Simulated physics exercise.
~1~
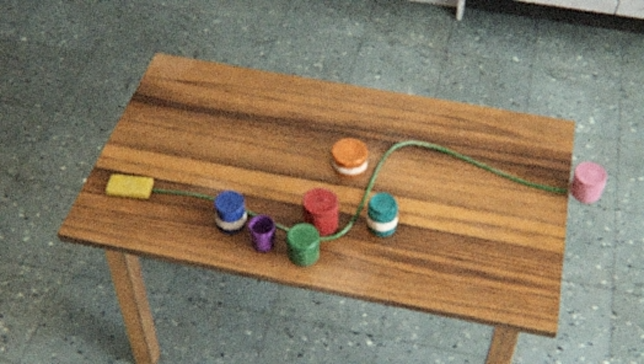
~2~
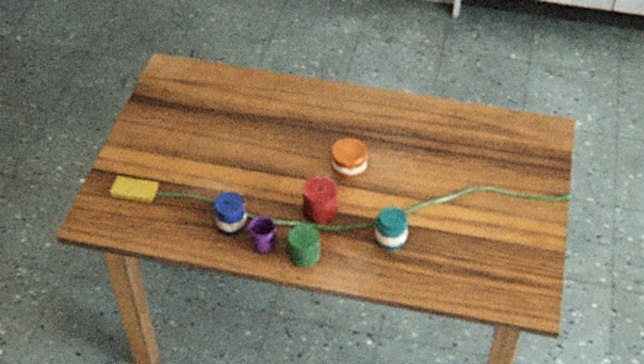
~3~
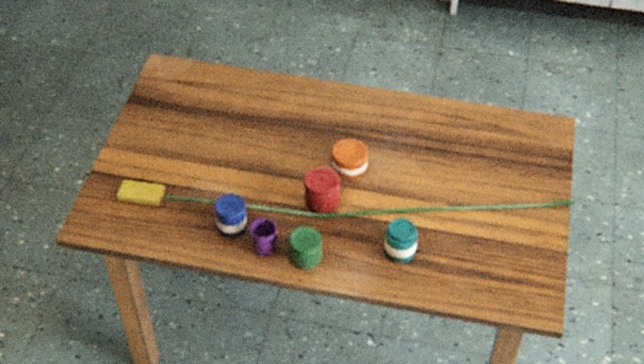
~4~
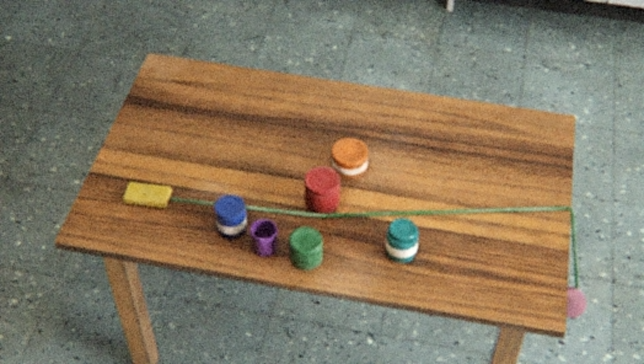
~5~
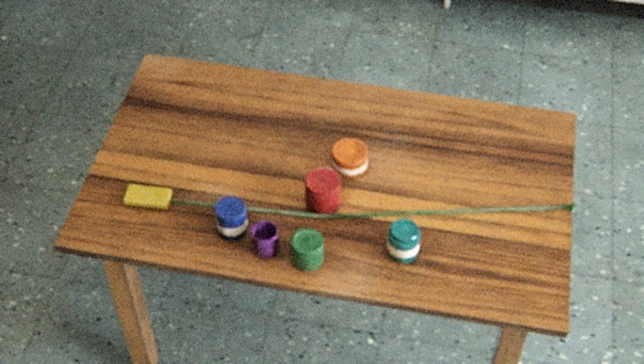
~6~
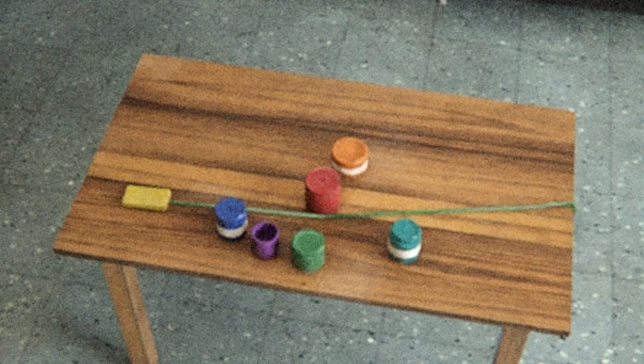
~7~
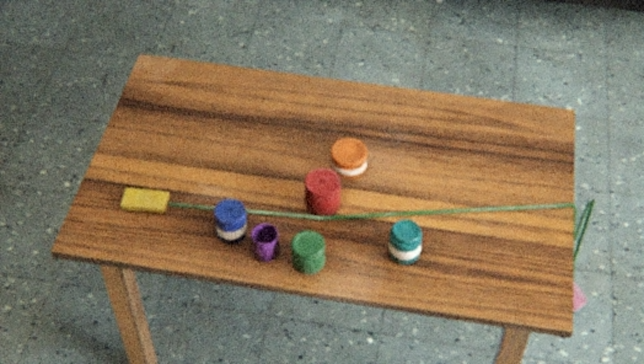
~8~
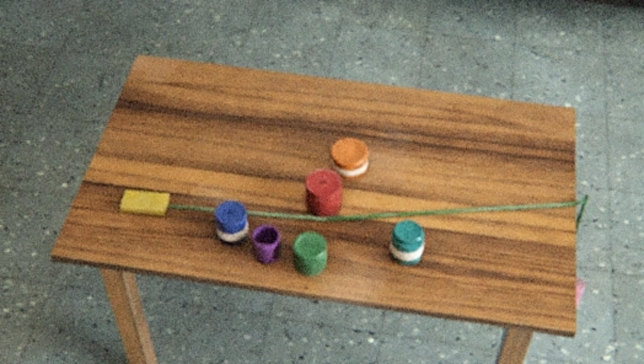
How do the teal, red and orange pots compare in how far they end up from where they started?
The teal and red pots each end a modest distance from where they began, the teal one to the right and nearer the front, the red one slightly farther back. The orange one stays essentially in its place.
